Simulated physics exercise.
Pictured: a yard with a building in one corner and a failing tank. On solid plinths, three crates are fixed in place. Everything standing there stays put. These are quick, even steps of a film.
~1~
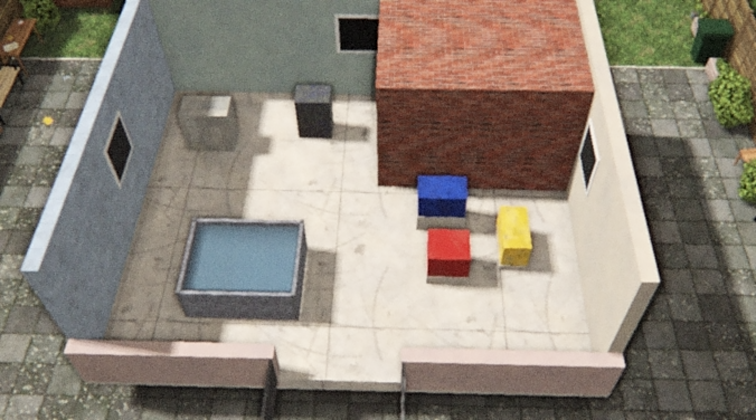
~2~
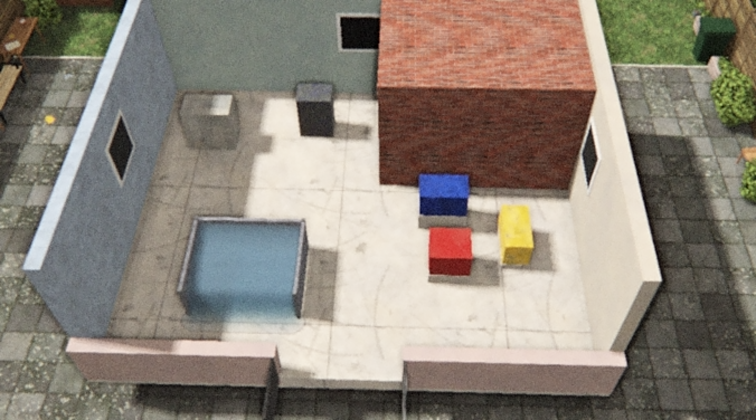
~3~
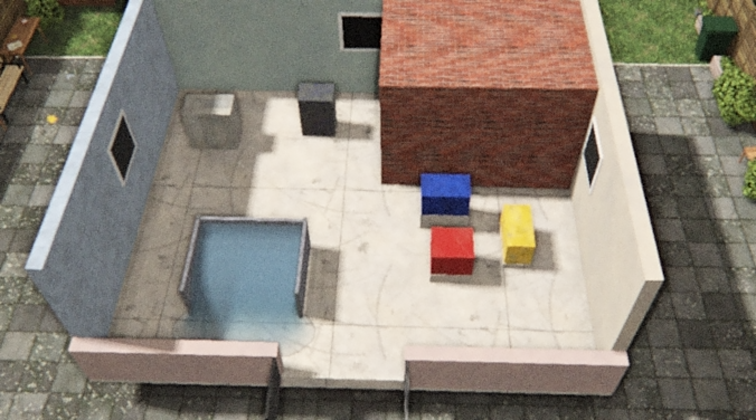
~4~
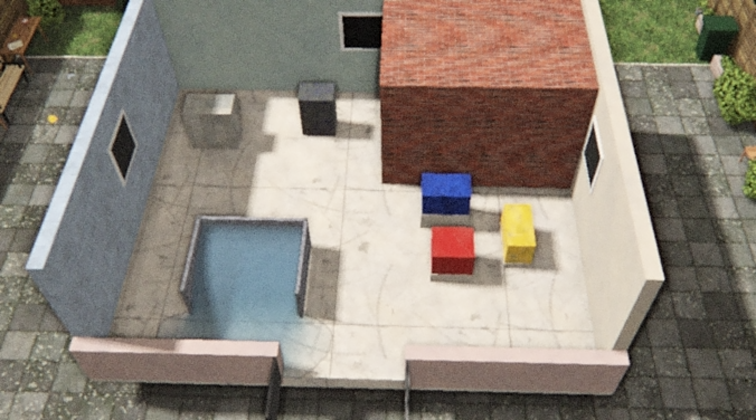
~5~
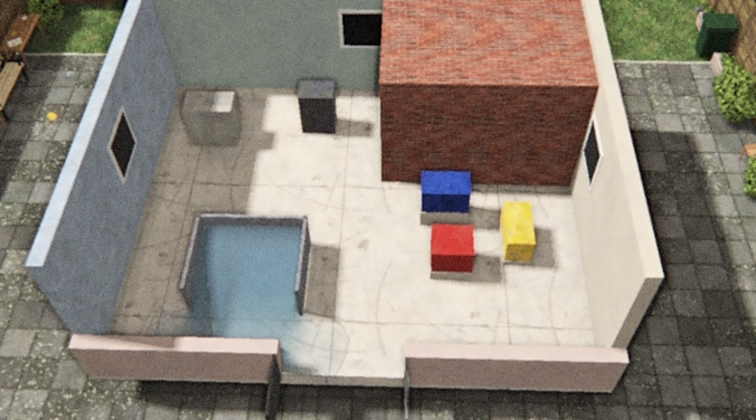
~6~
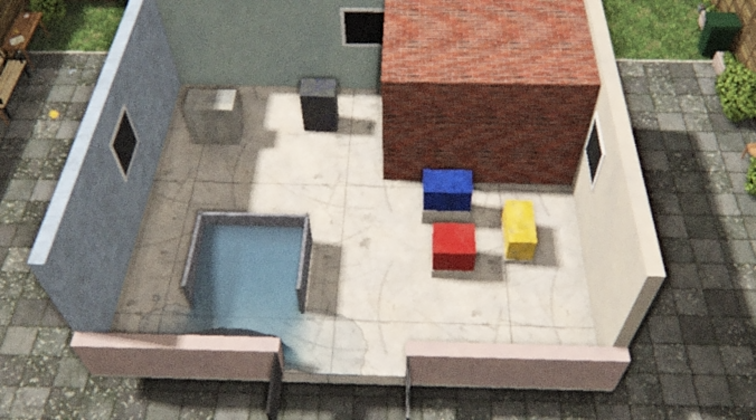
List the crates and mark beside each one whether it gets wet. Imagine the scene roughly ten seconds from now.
Blue crate - stays dry; red crate - stays dry; yellow crate - stays dry.
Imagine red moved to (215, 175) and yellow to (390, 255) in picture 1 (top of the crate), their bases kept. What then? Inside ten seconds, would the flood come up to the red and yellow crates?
Result - red crate stays clear, yellow crate stays clear.
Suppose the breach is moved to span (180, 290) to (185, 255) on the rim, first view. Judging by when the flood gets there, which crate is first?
That would be the red one, reached first.
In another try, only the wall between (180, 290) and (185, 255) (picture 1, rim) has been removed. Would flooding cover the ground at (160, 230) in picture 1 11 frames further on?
Inundated.
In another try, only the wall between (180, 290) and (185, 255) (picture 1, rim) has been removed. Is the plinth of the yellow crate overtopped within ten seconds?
The yellow one is not reached.
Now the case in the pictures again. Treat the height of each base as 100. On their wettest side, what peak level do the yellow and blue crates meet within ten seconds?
About 30 percent and about 10 percent.
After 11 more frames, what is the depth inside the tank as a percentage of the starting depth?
Somewhere around 28 %, give or take.
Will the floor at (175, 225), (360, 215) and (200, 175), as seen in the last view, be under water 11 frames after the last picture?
Going through them one by one, the first is waterlogged, the second spared and the third spared.
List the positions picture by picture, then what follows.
In the first frame, the open tank at (243, 258) is whole and still.
In the second frame, water pours out at (242, 308) and has run to (185, 316).
In the third frame, the front is at (310, 335), out from the gap at (245, 308).
In the fourth frame, the front is at a hidden place, out from the gap at (245, 308).
In the fifth frame, water pours out at (245, 306) and has run to a hidden place.
In the sixth frame, water pours out at (247, 304) and has run to a hidden place.
A moment on, water covers 10 % of the floor; the blue crate not reached, the red crate not reached, the yellow crate not reached.
Next, water covers 25 % of the floor; the blue crate not reached, the red crate not reached, the yellow crate not reached.
Then, water covers 50 % of the floor; the blue crate water round its plinth, the red crate water round its plinth, the yellow crate water round its plinth.
Later, water covers 65 % of the floor; the blue crate water round its plinth, the red crate water round its plinth, the yellow crate water round its plinth.
In the end, water covers 85 % of the floor; the blue crate stayed above the water, the red crate stayed above the water, the yellow crate stayed above the water.
